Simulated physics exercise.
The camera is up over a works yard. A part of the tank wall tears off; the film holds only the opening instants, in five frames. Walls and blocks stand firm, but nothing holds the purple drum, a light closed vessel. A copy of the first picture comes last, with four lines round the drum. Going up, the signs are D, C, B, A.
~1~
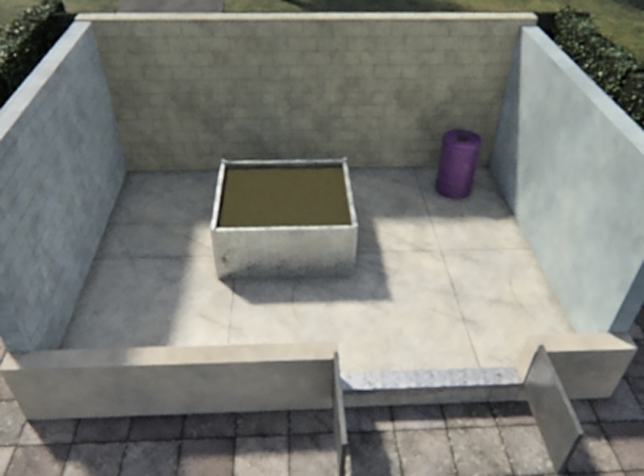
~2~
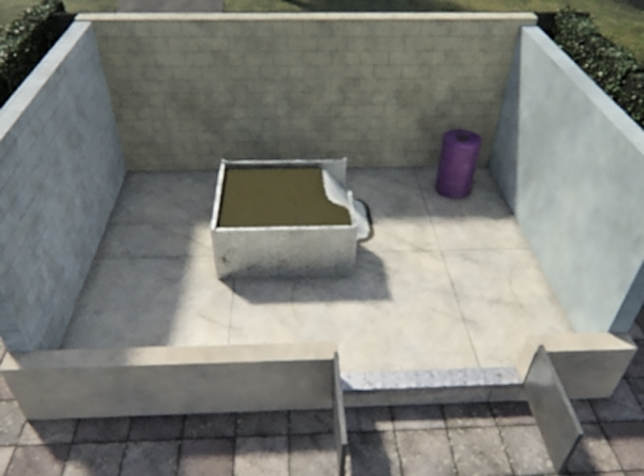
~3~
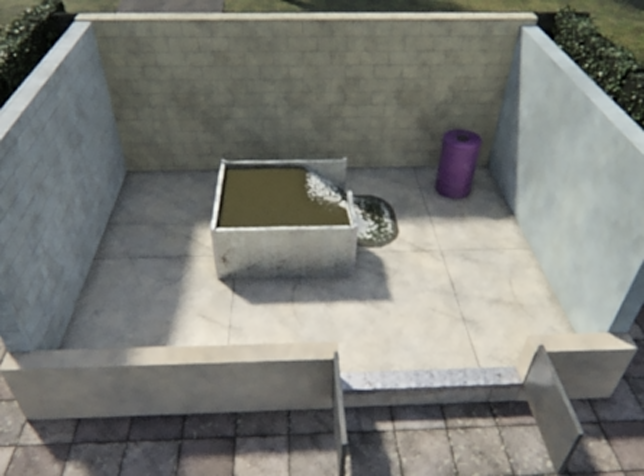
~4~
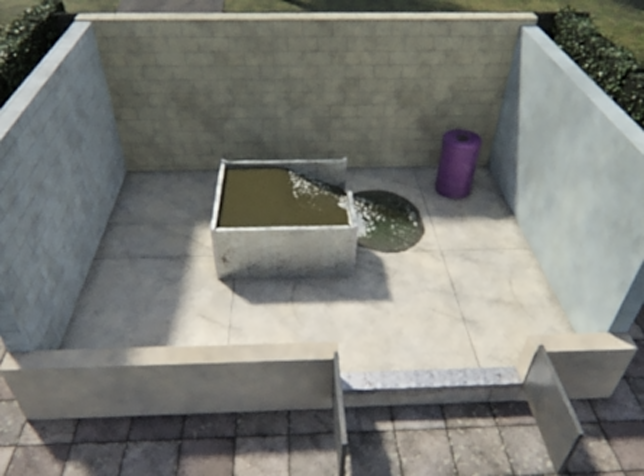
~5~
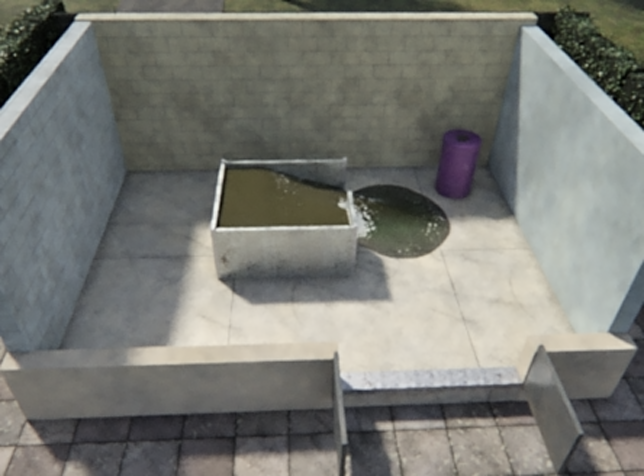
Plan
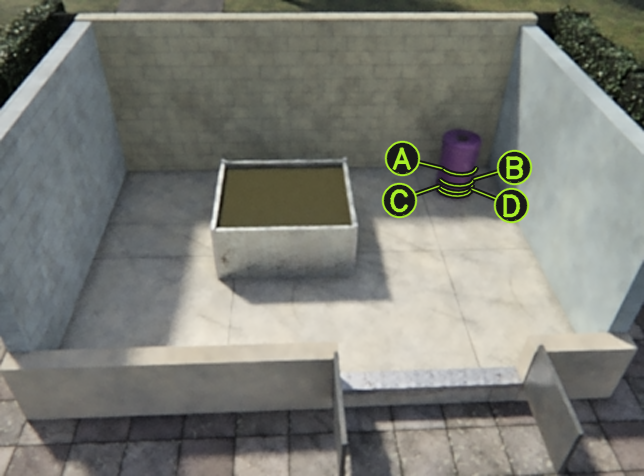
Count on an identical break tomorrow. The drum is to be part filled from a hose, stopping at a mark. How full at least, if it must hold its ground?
Mark A just does it.
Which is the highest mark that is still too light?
That is mark B.
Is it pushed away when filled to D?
Yes.
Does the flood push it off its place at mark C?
Yes, it does.
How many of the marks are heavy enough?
One of the four.
In lime, A at (462, 174); B at (459, 186); C at (458, 192); D at (457, 196); from the bottom up D, C, B, A.
For mark A, it does not move.
For mark B, it is pushed about 3 times its own width away.
For mark C, it is pushed about 4 times its own width away.
For mark D, it is pushed about its own width away.
